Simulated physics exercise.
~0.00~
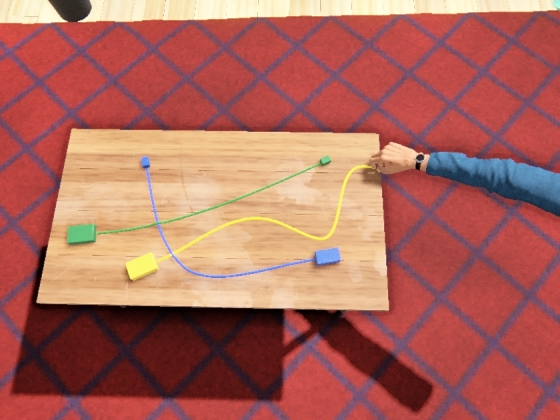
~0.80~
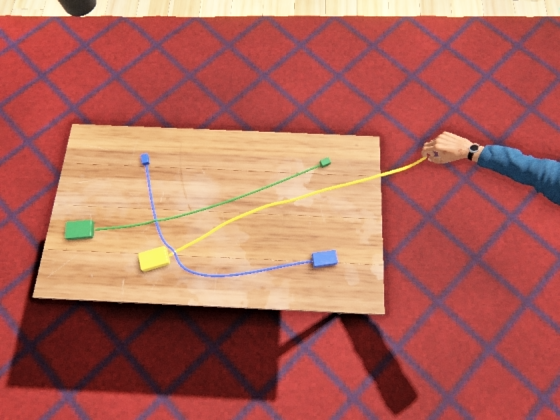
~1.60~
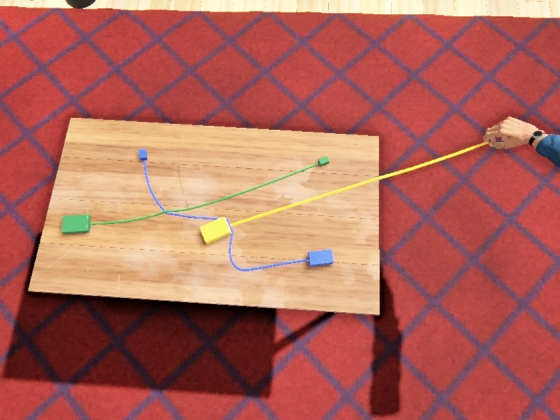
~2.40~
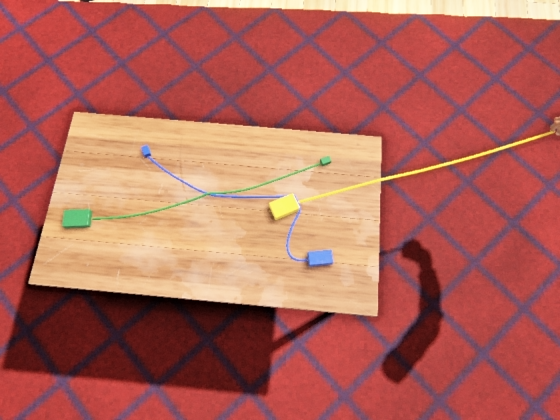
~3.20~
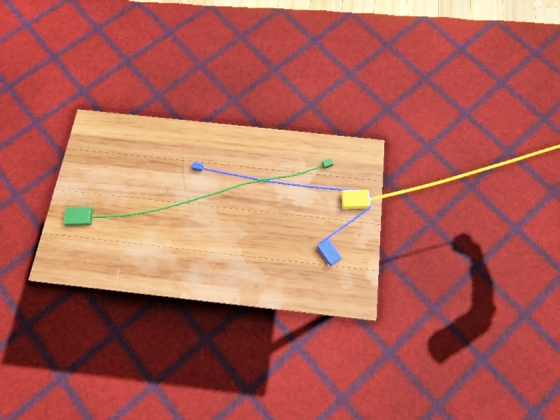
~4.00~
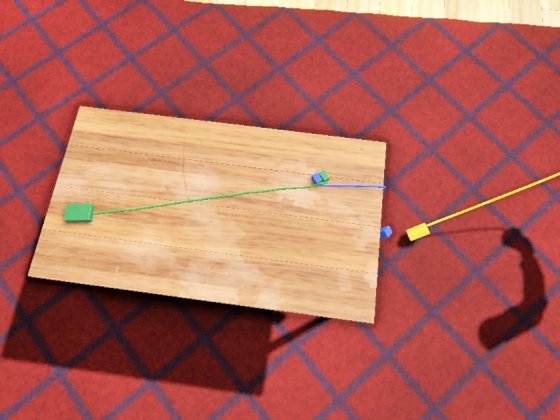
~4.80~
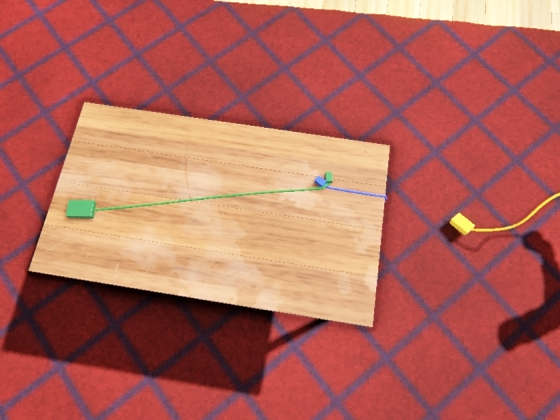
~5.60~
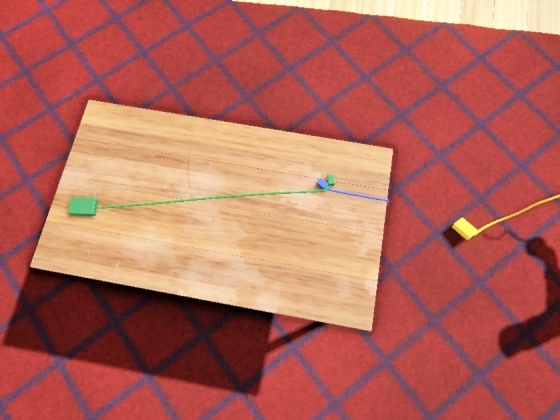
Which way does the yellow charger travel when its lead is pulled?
The yellow charger travels to the right, sliding across the wooden top and over its right edge.
